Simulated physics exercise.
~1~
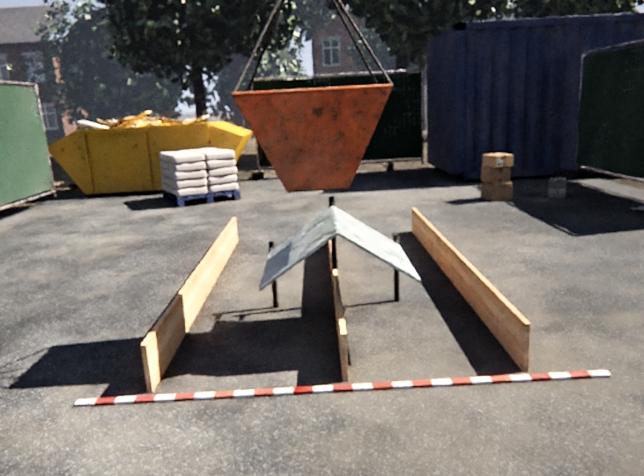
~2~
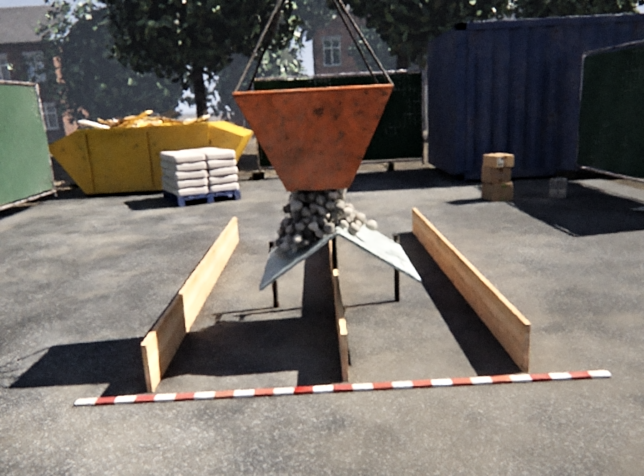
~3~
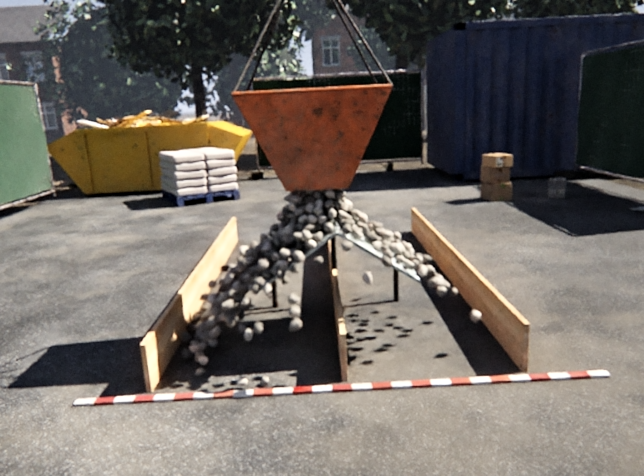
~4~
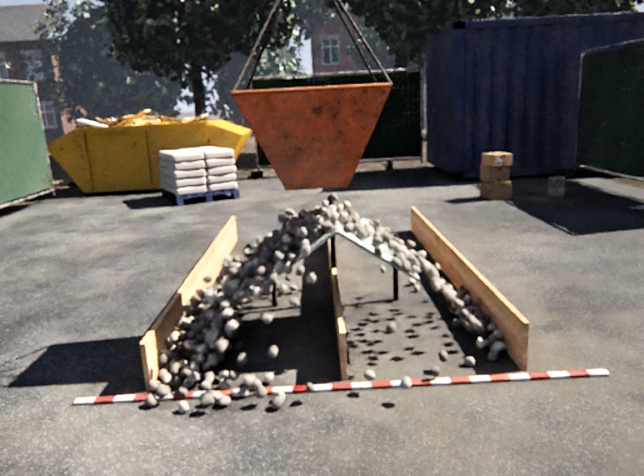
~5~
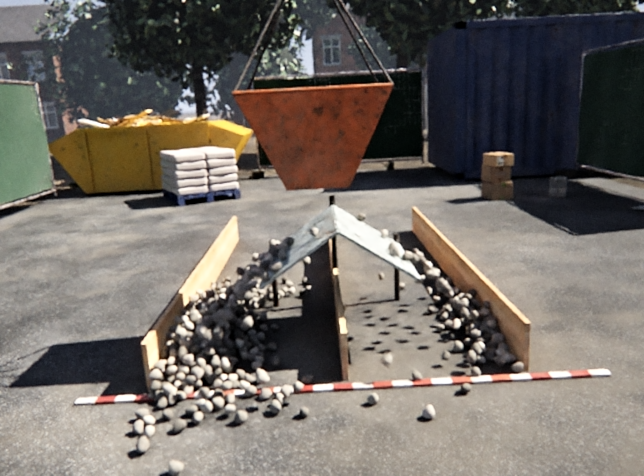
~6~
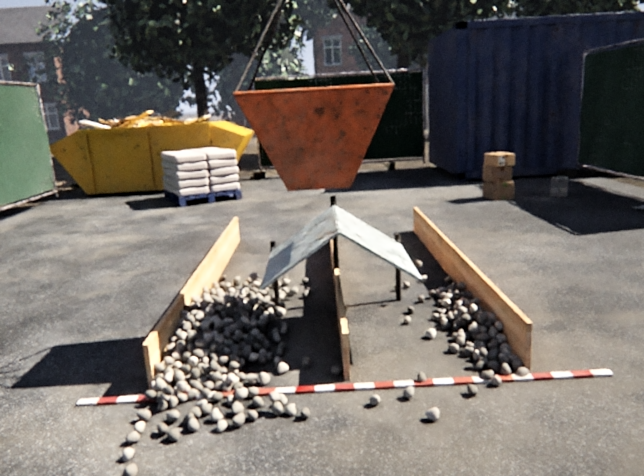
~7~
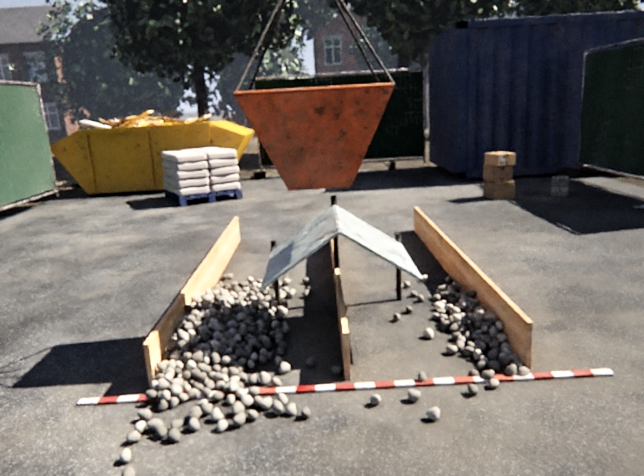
The clip opens on a rust-orange skip hanging still from chains above a small peaked steel roof, with wooden planks marking two bays behind a red and white striped staff. Round grey stones pour from the bottom of the skip and pile onto the ridge. They split and tumble down both slopes, with more heading left, and strike the outer planks. The skip empties, the last stones slide off the steel, and some roll past the staff. The stones settle with a large heap in the left bay and a smaller one in the right, leaving the roof bare.
